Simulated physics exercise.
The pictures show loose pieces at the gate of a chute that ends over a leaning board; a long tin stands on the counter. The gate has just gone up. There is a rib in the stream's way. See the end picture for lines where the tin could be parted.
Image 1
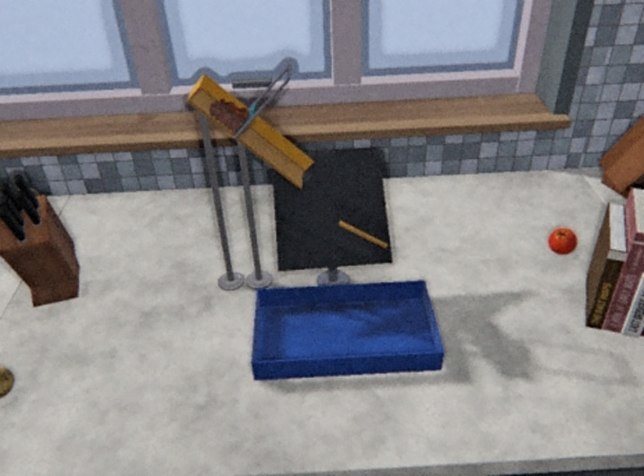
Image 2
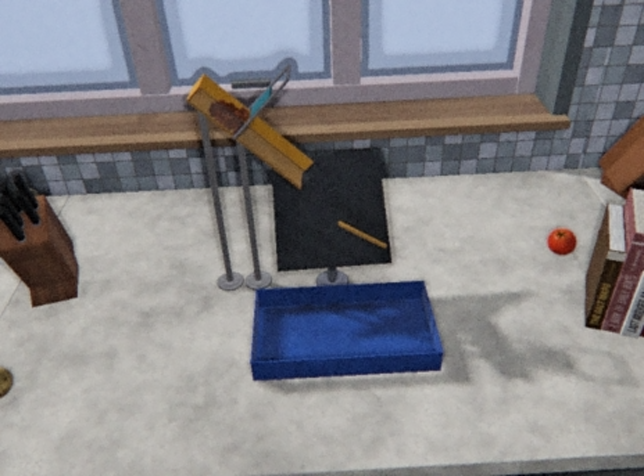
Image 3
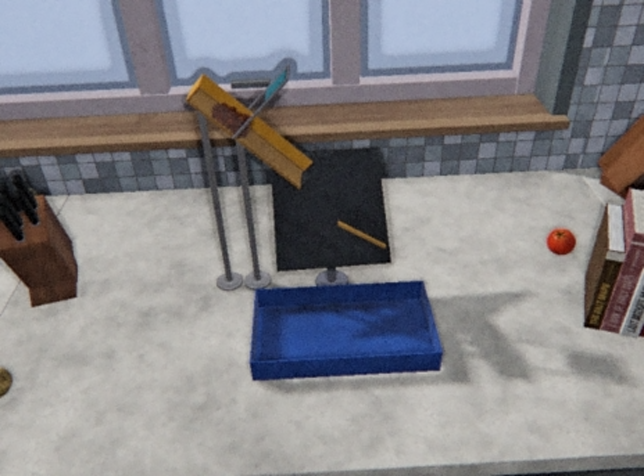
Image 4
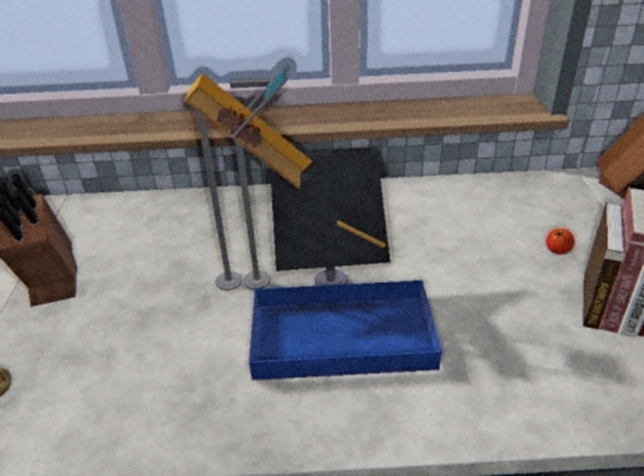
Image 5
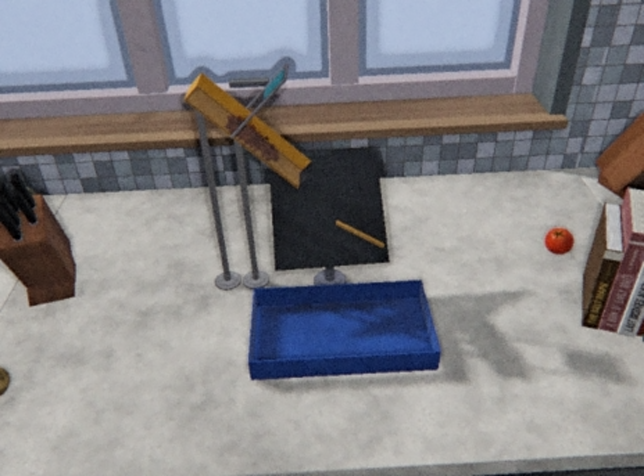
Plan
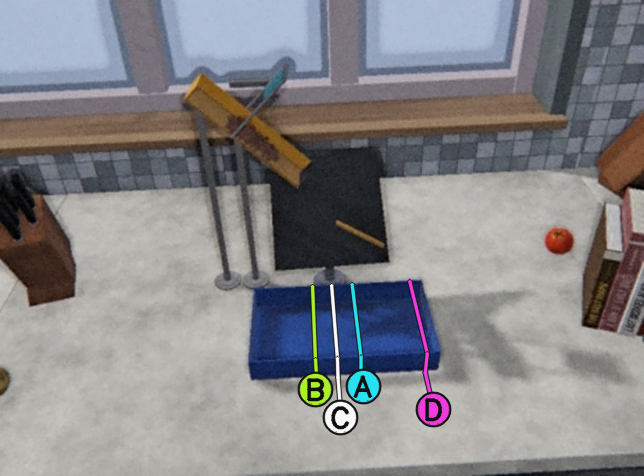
At first, a small reddish-brown load sits near the top of a sloping yellow chute, above a dark leaning board with a thin rib and a long blue tin on the counter. The gate swings up, its blade turning teal to view, and then the load slides partway down the chute toward its lip.
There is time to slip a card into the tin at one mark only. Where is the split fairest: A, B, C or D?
Line A.
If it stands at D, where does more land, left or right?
More lands on the left.
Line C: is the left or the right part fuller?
Right.
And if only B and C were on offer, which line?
The answer is C.
On the marked copy, line A crosses the front rim at (360, 356); line B crosses the front rim at (315, 358); line C crosses the front rim at (337, 357); line D crosses the front rim at (427, 352).
For line A, of what is caught, roughly half on the left of the divider, roughly half on the right.
For line B, of what is caught, about a tenth on the left of the divider, almost all on the right.
For line C, of what is caught, roughly a quarter on the left of the divider, the larger part on the right.
For line D, of what is caught, the larger part on the left of the divider, roughly a quarter on the right.
